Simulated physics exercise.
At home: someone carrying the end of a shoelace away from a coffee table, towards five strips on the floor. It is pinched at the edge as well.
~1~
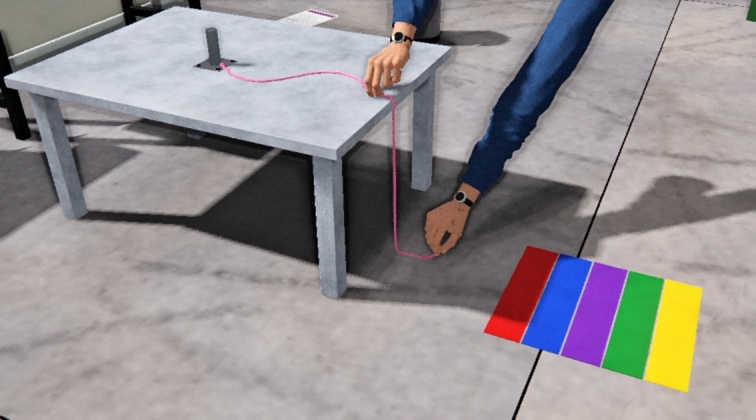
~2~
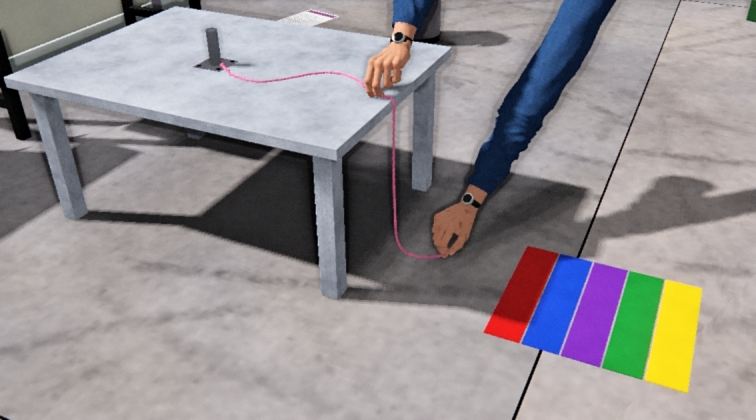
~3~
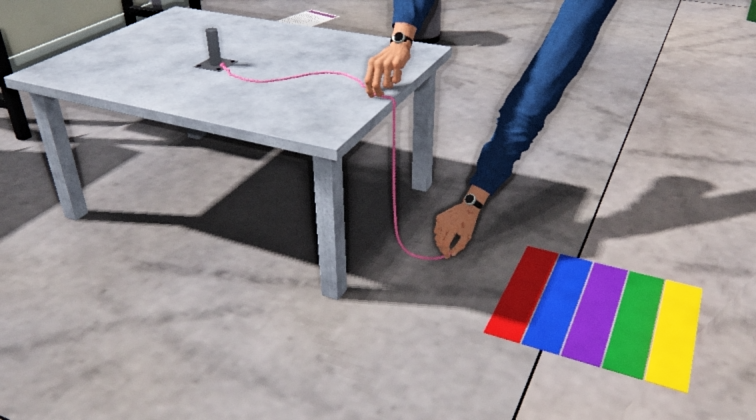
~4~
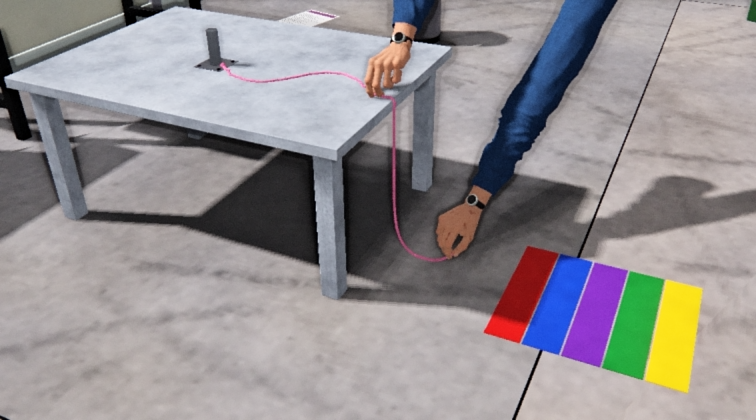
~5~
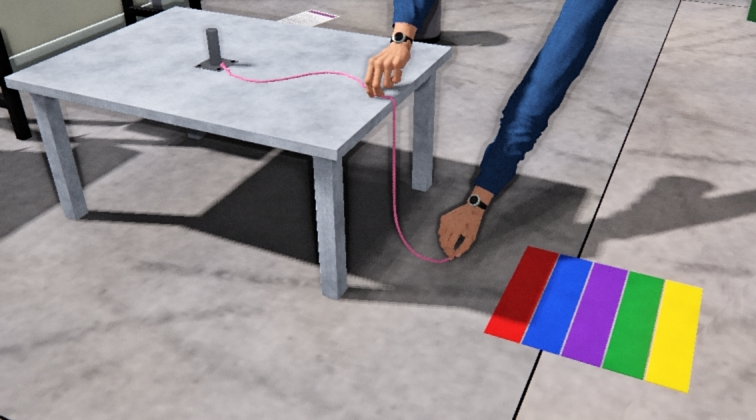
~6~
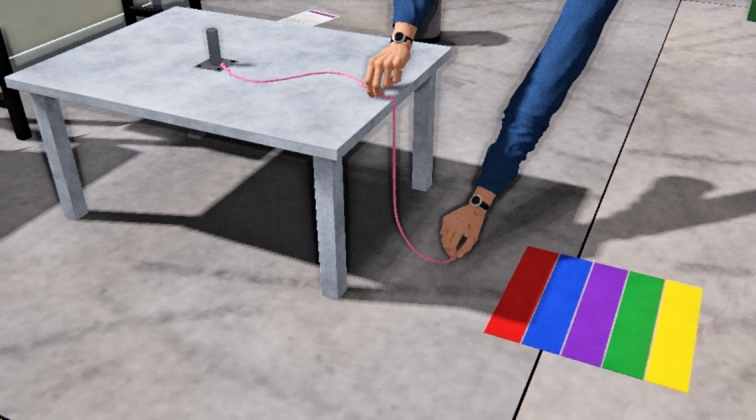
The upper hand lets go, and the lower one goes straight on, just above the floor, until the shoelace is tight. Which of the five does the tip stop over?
The end stops over the purple strip.
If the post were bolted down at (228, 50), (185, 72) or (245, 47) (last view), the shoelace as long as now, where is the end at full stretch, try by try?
Try by try, around (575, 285), (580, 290) and (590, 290).
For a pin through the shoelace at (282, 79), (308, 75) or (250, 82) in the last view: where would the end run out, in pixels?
Near (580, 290), (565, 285) and (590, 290).
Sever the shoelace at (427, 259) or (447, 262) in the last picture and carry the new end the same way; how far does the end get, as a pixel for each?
In that order: (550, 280) and (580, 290).
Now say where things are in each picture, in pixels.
In the first picture, end (440, 251); red (509, 319); blue (547, 330); purple (586, 341); green (627, 353); yellow (670, 365).
In the second picture, end (448, 253); shoelace through (234, 75) (295, 77) (356, 80) (394, 112) (394, 178) (397, 241).
In the third picture, end (450, 254).
In the fourth picture, end (452, 255); shoelace through (234, 75) (296, 77) (357, 80) (394, 112) (394, 178) (401, 241).
In the fifth picture, end (454, 255).
In the sixth picture, end (456, 256); shoelace through (234, 75) (296, 77) (357, 80) (394, 112) (394, 177) (407, 241).
Soon after, end near (535, 276); over red.
Then, end near (577, 287); over blue.
At full stretch, end near (603, 294); over purple. It gets as far as the purple strip.
